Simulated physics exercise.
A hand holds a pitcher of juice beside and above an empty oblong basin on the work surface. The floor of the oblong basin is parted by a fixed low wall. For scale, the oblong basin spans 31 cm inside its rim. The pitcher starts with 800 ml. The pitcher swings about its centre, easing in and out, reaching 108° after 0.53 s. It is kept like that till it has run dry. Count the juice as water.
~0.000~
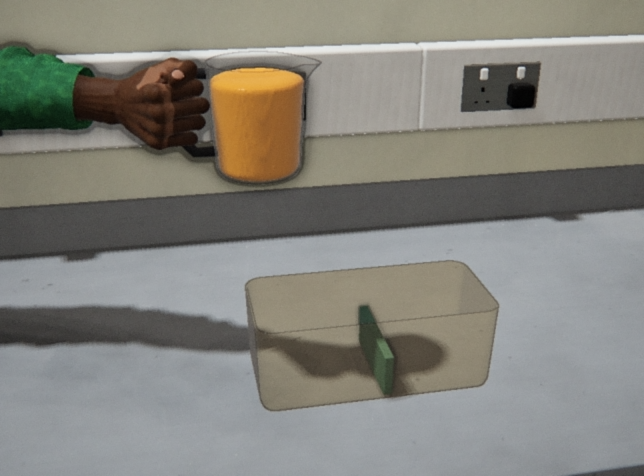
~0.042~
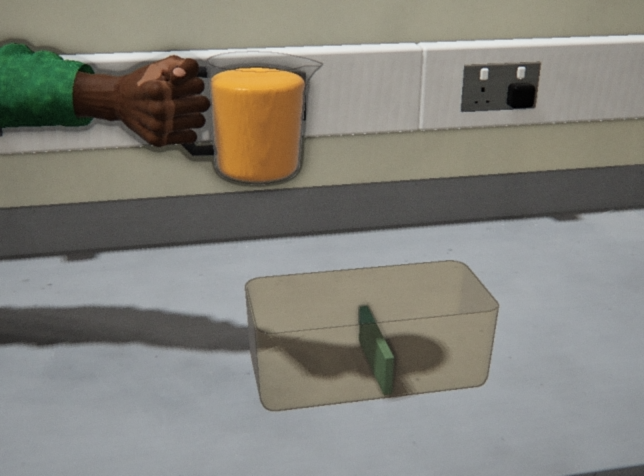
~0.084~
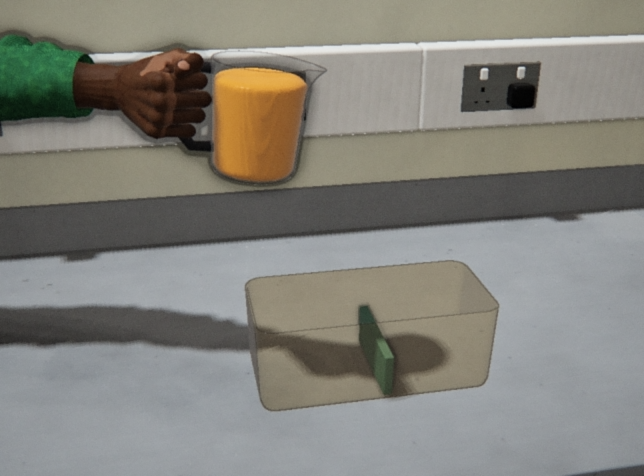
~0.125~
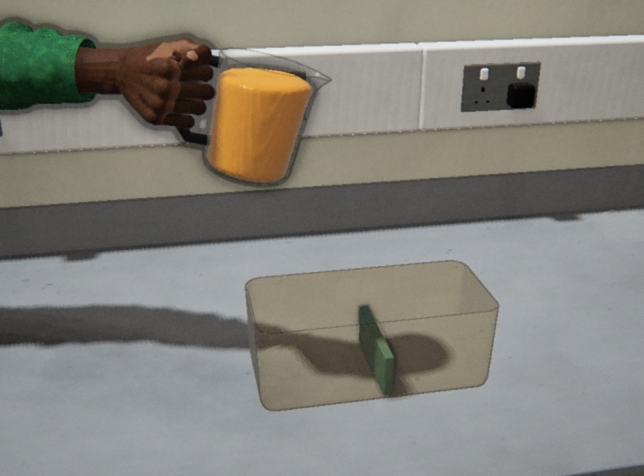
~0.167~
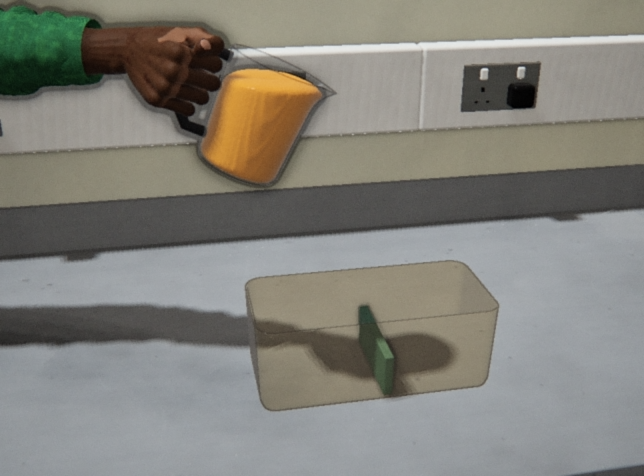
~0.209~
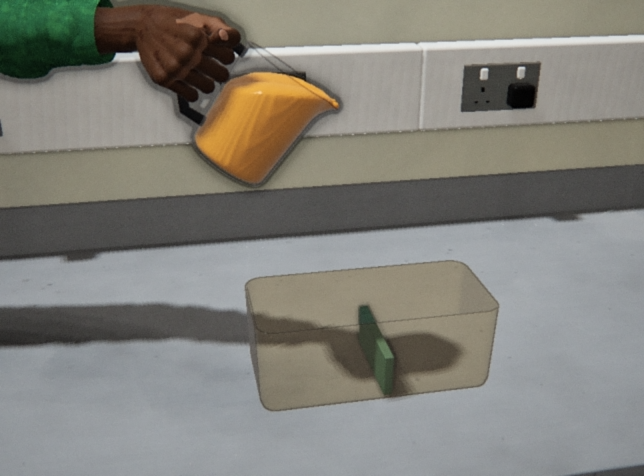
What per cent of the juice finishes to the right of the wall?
The far part has some 57 per cent.
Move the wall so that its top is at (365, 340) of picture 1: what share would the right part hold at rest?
Then about 80 per cent.
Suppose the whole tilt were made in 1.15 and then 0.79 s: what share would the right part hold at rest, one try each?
In turn about 70 and 65 per cent.
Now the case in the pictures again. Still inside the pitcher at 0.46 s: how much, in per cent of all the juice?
Near 50 in a hundred.
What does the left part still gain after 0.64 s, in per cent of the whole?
About 18 per cent.
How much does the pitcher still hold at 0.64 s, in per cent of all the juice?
Near 12 in a hundred.
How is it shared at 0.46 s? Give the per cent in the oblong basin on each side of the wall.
Near 0 on the left, 6 on the right.
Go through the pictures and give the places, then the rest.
The first frame shows tilt 0°; pouring edge (321, 61); surface from (209, 79) to (303, 76); the oblong basin's rim runs from (251, 307) to (481, 285); the wall's top is at (376, 332).
The second frame shows tilt 2°; pouring edge (323, 63); surface from (210, 78) to (304, 77).
The third frame shows tilt 7°; pouring edge (327, 68); surface from (213, 76) to (306, 79).
The fourth frame shows tilt 14°; pouring edge (332, 78); surface from (218, 78) to (311, 82).
The fifth frame shows tilt 24°; pouring edge (337, 92); surface from (217, 94) to (323, 87).
The sixth frame shows tilt 36°; pouring edge (339, 108); surface from (209, 109) to (333, 98).
After 0.46 s the tilt is 103° and 51 per cent is still to pour, 0 is left of the wall and 6 right of it.
After 0.64 s the tilt is 108° and 12 per cent is still to pour, 19 is left of the wall and 38 right of it.
After 0.82 s the tilt is 108° and 1 per cent is still to pour, 30 is left of the wall and 57 right of it.
After 1.03 s the tilt is 108° and 0 per cent is still to pour, 37 is left of the wall and 57 right of it.
In the end 37 per cent lies left of the wall, 57 right of it and 6 outside.
